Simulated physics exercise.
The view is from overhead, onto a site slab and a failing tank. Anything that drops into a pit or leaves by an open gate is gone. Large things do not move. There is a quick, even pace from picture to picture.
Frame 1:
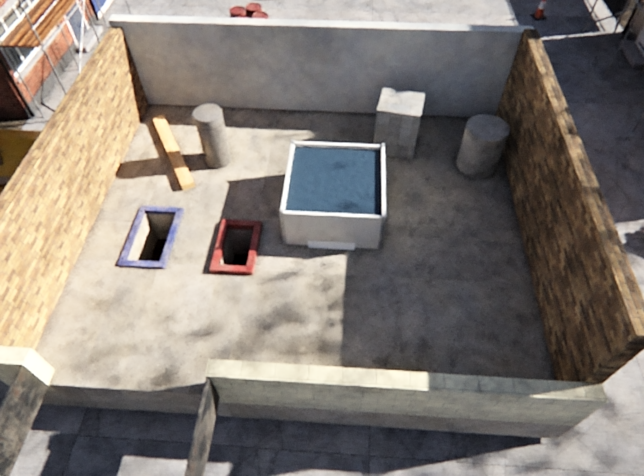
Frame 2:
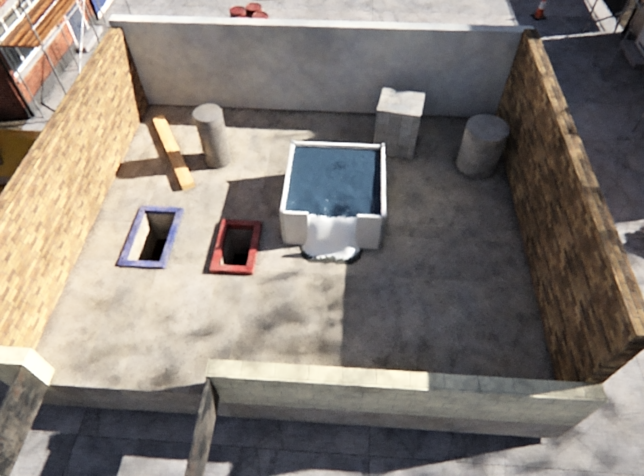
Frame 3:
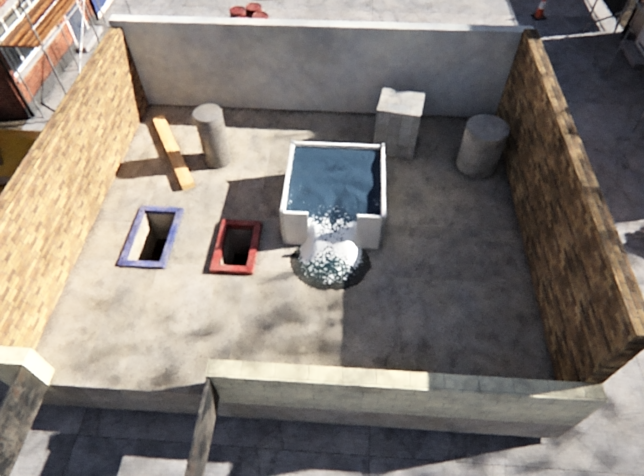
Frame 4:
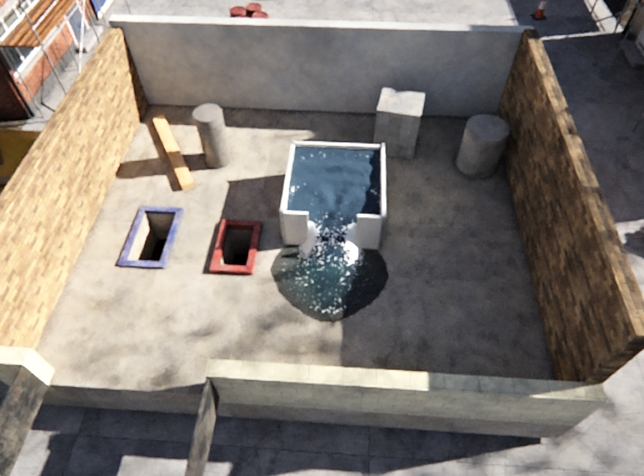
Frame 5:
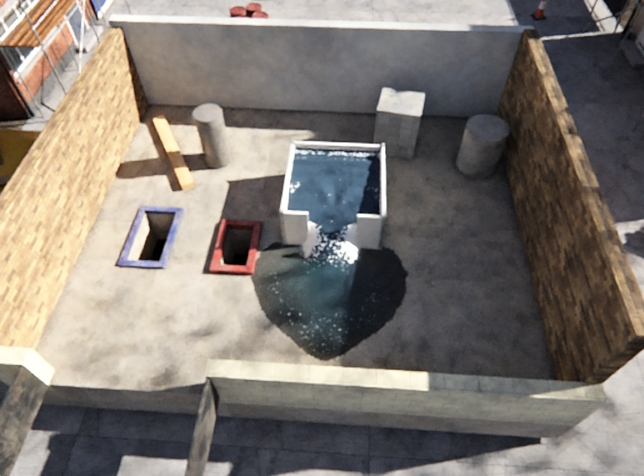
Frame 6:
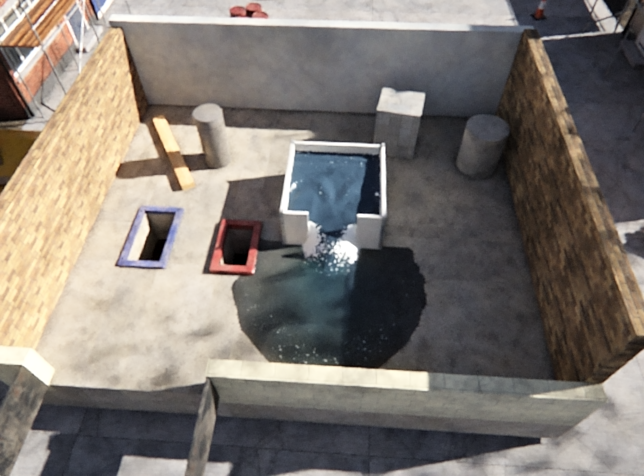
Water pouring through a gap in the front of a square white tank, spreading across a walled concrete slab toward the viewer.
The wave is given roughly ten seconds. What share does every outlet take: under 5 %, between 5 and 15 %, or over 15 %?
Result: The gate will get a big slice beyond fifteen per cent; the blue pit will get a thin slice beneath five per cent; the red pit will get a thin slice beneath five per cent.
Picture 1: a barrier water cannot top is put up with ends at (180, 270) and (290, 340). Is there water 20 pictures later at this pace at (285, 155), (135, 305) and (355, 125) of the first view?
First spared, second submerged, third spared.
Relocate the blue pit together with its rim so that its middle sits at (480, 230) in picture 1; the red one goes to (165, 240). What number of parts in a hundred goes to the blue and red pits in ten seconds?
The blue pit receives 8 per cent and the red pit 0 per cent.
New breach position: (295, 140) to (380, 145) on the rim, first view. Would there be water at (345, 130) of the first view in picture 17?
It would be soaked.
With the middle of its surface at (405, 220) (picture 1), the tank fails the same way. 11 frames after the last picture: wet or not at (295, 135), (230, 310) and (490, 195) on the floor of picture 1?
In sequence: Unflooded, next inundated, then unflooded.
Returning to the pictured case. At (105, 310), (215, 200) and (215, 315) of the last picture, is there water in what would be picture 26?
Point 1: Inundated; point 2: Unwetted; point 3: Inundated.
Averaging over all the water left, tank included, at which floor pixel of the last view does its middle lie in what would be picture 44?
My reading is close to (346, 269).
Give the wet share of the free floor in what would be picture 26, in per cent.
My best guess is some 40 %.
A moment on, water covers 20 % of the floor; the gate 0 %, the blue pit 0 %, the red pit 0 %.
Next, water covers 25 % of the floor; the gate 2 %, the blue pit 0 %, the red pit 0 %.
Then, water covers 40 % of the floor; the gate 7 %, the blue pit 0 %, the red pit 0 %.
Later, water covers 65 % of the floor; the gate 12 %, the blue pit 0 %, the red pit 0 %.
In the end, water covers 85 % of the floor; the gate 17 %, the blue pit 0 %, the red pit 0 %.
